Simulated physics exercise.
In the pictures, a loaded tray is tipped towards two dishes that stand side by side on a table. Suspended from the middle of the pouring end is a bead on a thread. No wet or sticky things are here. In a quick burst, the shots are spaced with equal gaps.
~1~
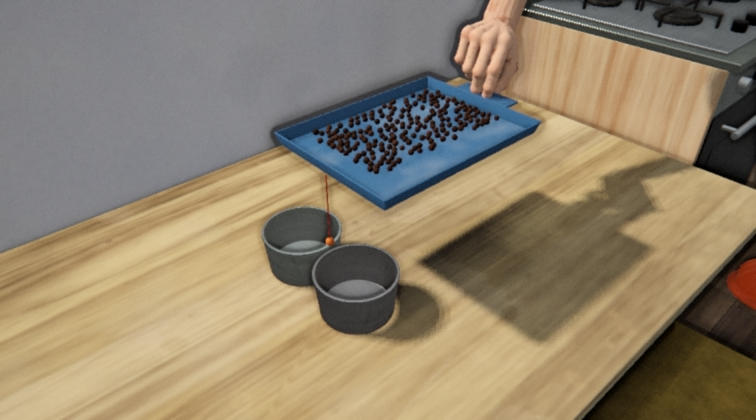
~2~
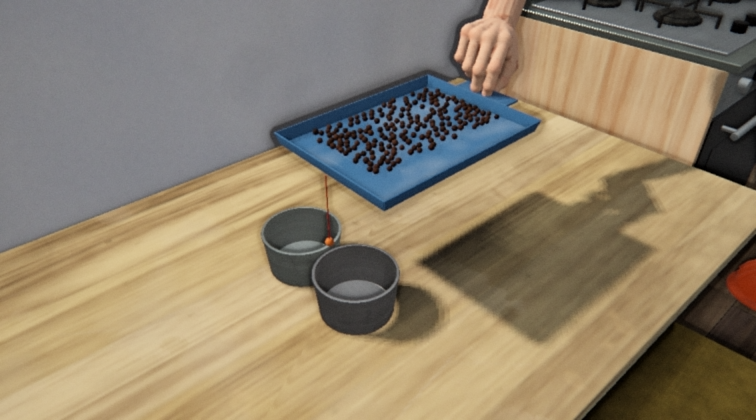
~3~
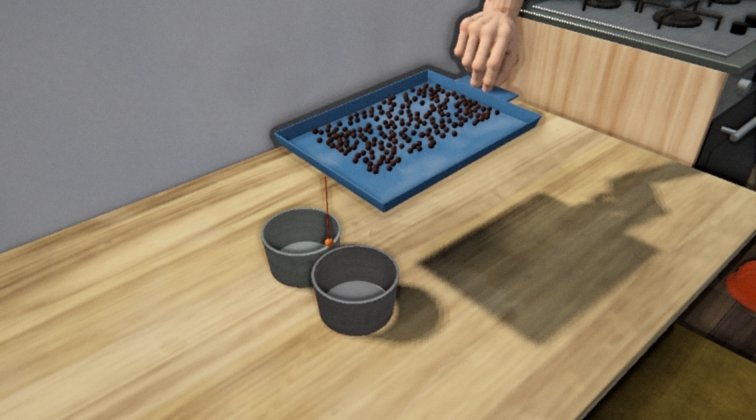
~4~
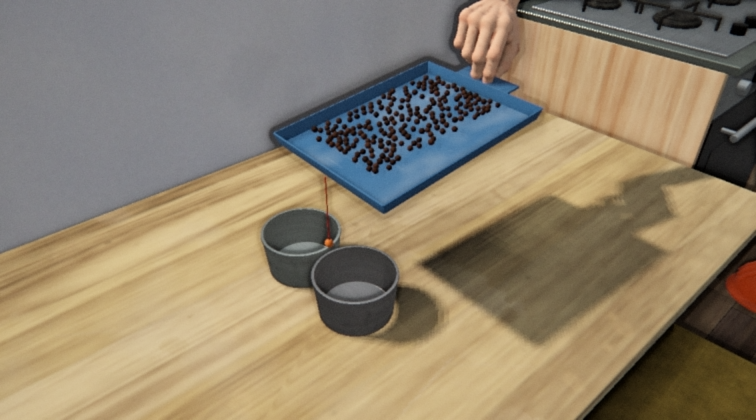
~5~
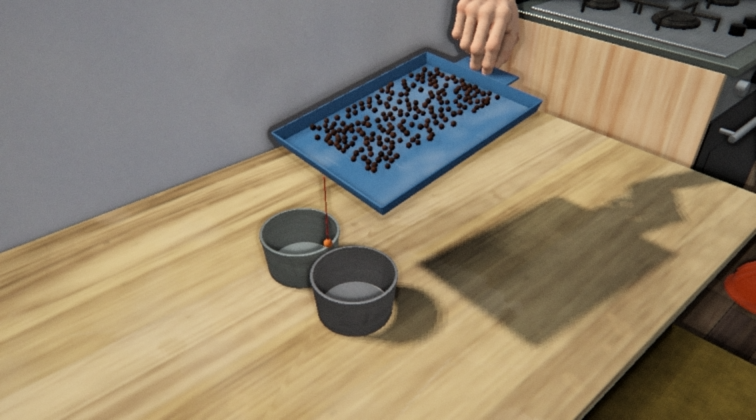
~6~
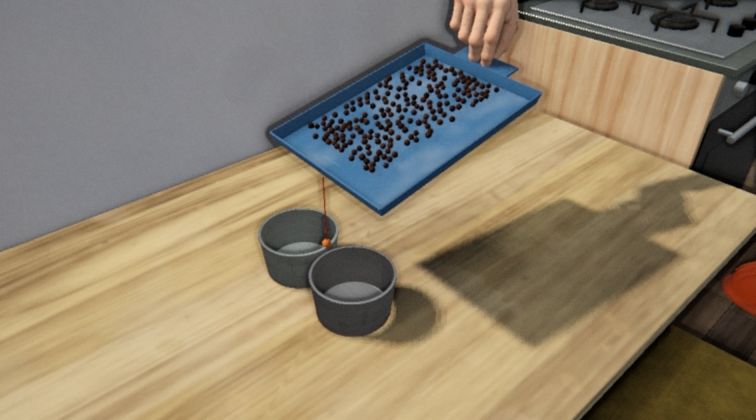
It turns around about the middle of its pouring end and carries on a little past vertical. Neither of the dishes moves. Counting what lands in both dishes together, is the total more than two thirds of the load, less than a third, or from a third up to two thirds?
The total is from a third up to two thirds of the load.
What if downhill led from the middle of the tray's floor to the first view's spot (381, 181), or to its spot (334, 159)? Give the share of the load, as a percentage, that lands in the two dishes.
The share is 70 per cent in the first and 50 per cent in the second.
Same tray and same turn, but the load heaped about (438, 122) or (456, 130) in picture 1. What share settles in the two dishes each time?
Roughly 60 per cent, then roughly 50 per cent.
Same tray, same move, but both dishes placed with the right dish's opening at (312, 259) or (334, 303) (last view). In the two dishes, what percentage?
I'd say about 40 percent, followed by about 90 percent.
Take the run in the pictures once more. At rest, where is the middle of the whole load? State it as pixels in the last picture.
I'd mark it at roughly (342, 318).
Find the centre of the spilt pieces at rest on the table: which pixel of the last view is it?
Middle in the last view: Roughly (308, 347).
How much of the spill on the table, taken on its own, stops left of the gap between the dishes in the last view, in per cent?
Estimate: About 60 per cent.
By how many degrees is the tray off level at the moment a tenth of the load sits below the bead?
Close to 85° of tilt at that moment.
Shortly afterwards, tray tipped steeply; all but a few on the tray; only a few outside both; only a few in the air.
Next, tray tipped right over; near two thirds on the tray; a little in the right dish; a little outside both; near a quarter in the air.
Some moments later, tray tipped past a quarter turn; near half in the right dish; only a few in the left dish; near half outside both.
In the end, tray tipped past a quarter turn; near half in the right dish; only a few in the left dish; near half outside both.
